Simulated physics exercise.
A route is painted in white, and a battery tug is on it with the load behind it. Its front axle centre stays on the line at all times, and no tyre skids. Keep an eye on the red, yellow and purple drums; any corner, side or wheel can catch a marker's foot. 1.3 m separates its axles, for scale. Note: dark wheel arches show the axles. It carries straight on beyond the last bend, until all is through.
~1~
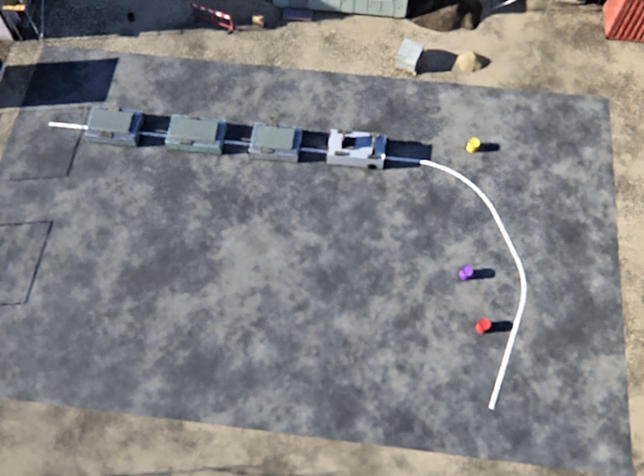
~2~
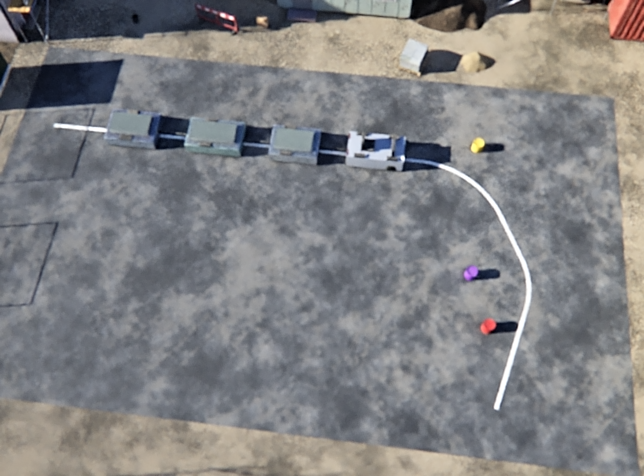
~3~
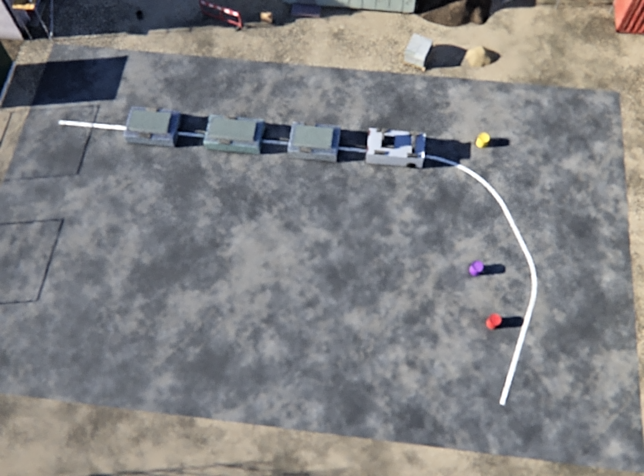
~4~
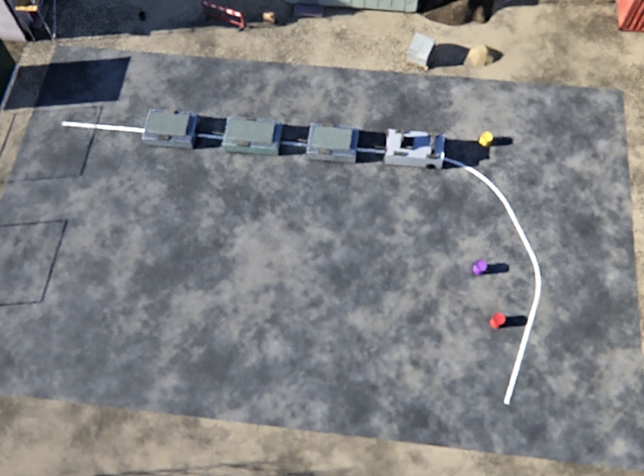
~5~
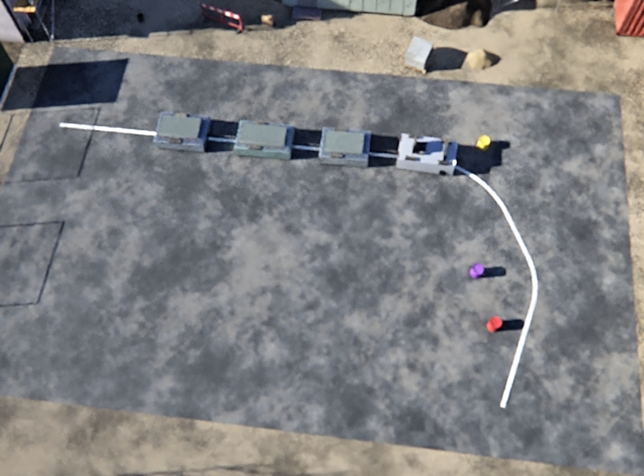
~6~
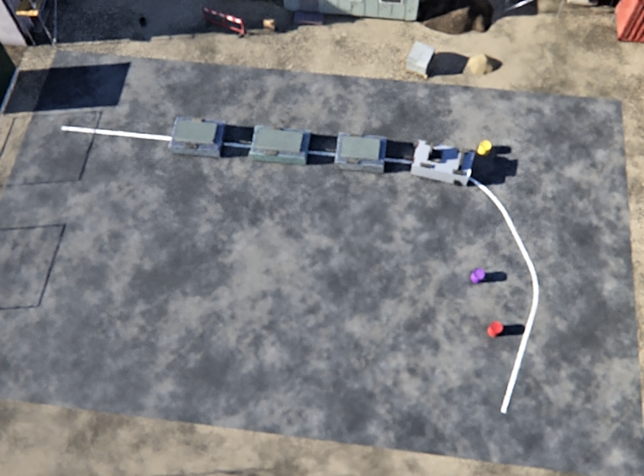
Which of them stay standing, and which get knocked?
Red gets knocked. Yellow stays standing. Purple gets knocked.
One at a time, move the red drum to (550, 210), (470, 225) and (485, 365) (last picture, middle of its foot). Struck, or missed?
One: Stays safe. Two: Gets hit. Three: Gets hit.
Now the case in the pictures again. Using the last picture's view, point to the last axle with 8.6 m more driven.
(381, 154).
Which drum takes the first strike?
First one: Red.
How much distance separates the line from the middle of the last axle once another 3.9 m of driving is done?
Roughly 0 centimetres from the line.
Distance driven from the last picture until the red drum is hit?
10.5 m.
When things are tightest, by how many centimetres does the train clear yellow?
Spare for yellow: 55.
With 5.6 m more driven, the last axle is at (320, 144) of the last picture, 5 cm off the line; yellow has been passed with 55 cm to spare.
With 10.8 m more driven, the last axle is at (425, 171) of the last picture, 70 cm off the line; the first trailer has hit red.
With 15.2 m more driven, the last axle is at (490, 239) of the last picture, 125 cm off the line; the third trailer has hit purple.
With 22.6 m more driven, the last axle is at (491, 432) of the last picture, 25 cm off the line; 2 of 3 struck in all.
